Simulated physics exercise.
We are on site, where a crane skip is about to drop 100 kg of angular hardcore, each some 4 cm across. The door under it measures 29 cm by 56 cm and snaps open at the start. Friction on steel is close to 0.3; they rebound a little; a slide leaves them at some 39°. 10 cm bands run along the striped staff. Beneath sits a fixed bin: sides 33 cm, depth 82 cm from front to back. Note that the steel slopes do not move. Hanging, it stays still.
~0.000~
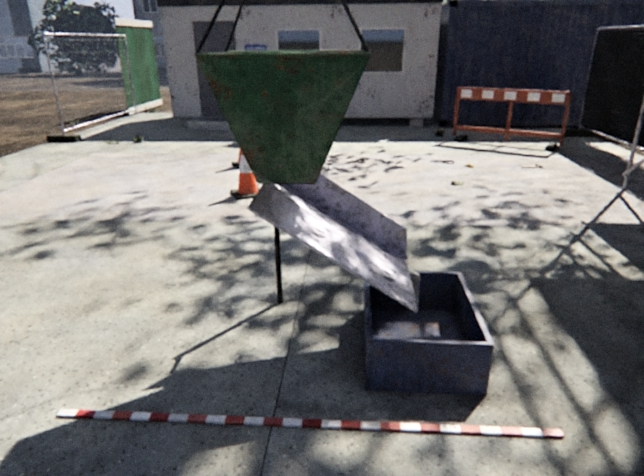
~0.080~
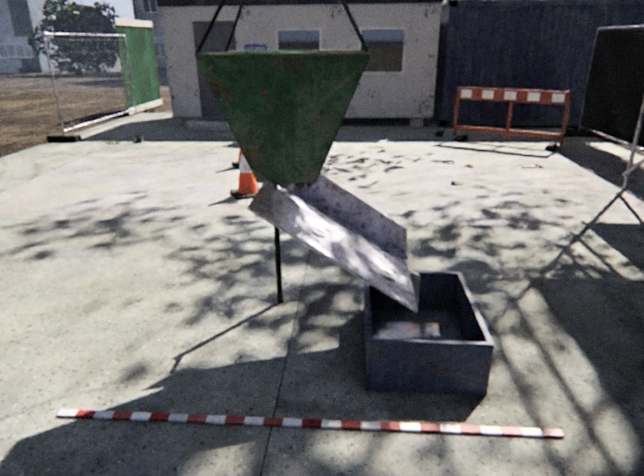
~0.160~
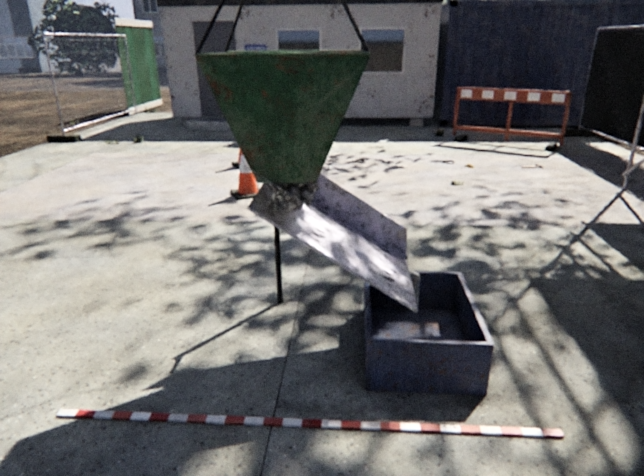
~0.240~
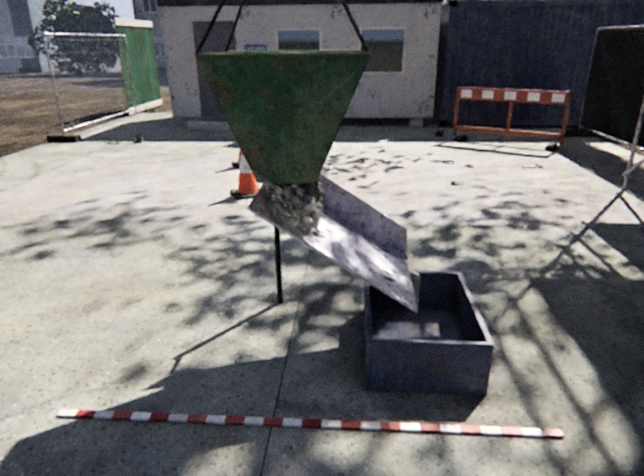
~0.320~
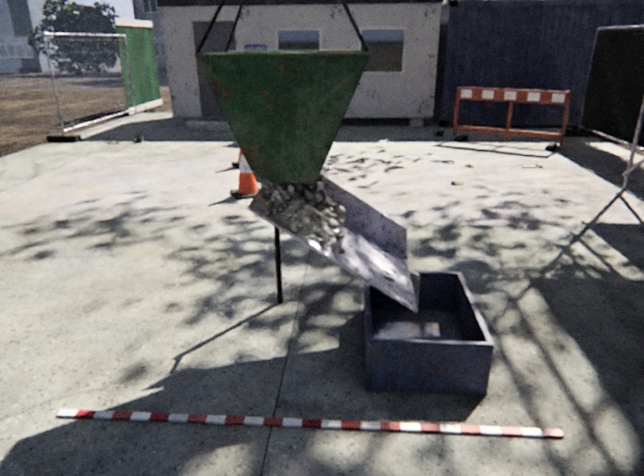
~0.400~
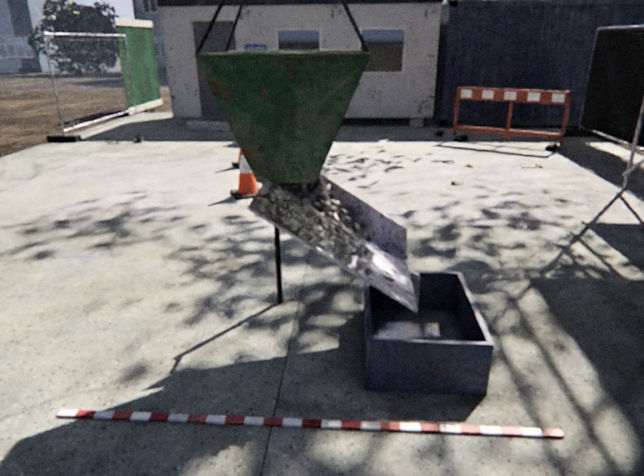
A green skip hangs above a pale metal slide sloping down to the right toward an open dark grey box, seen from the front on a sunlit concrete yard. Behind stand an orange and white cone, a barrier and a pale cabin, with a red and white pole lying in front. Grey rubble drops from the skip's underside and slides down the chute, while the camera stays still.
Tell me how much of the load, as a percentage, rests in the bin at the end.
Some 100 percent of it.
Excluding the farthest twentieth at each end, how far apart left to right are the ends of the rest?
The stretch runs about 50 cm.
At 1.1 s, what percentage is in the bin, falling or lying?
Some 65 per cent has got there by then.
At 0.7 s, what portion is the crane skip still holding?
About 0 %.
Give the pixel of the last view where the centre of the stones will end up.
I'd point to somewhere near (439, 330).
After 0.7 s, 1 % in the crane skip, 86 % on the steel, 13 % falling or lying in the bin; the stones farthest right are at (463, 333).
After 1.1 s, 0 % in the crane skip, 34 % on the steel, 66 % falling or lying in the bin; the stones farthest right are at (466, 326).
After 1.7 s, 0 % in the crane skip, 99 % falling or lying in the bin, 1 % falling or lying beside or right of the bin; the stones farthest right are at (475, 307).
After 2.6 s, 0 % in the crane skip, 100 % falling or lying in the bin, 0 % falling or lying beside or right of the bin; the stones farthest right are at (481, 327).
After 4.5 s, 0 % in the crane skip, 100 % in the bin, 0 % beside or right of the bin; the stones farthest right are at (481, 327).
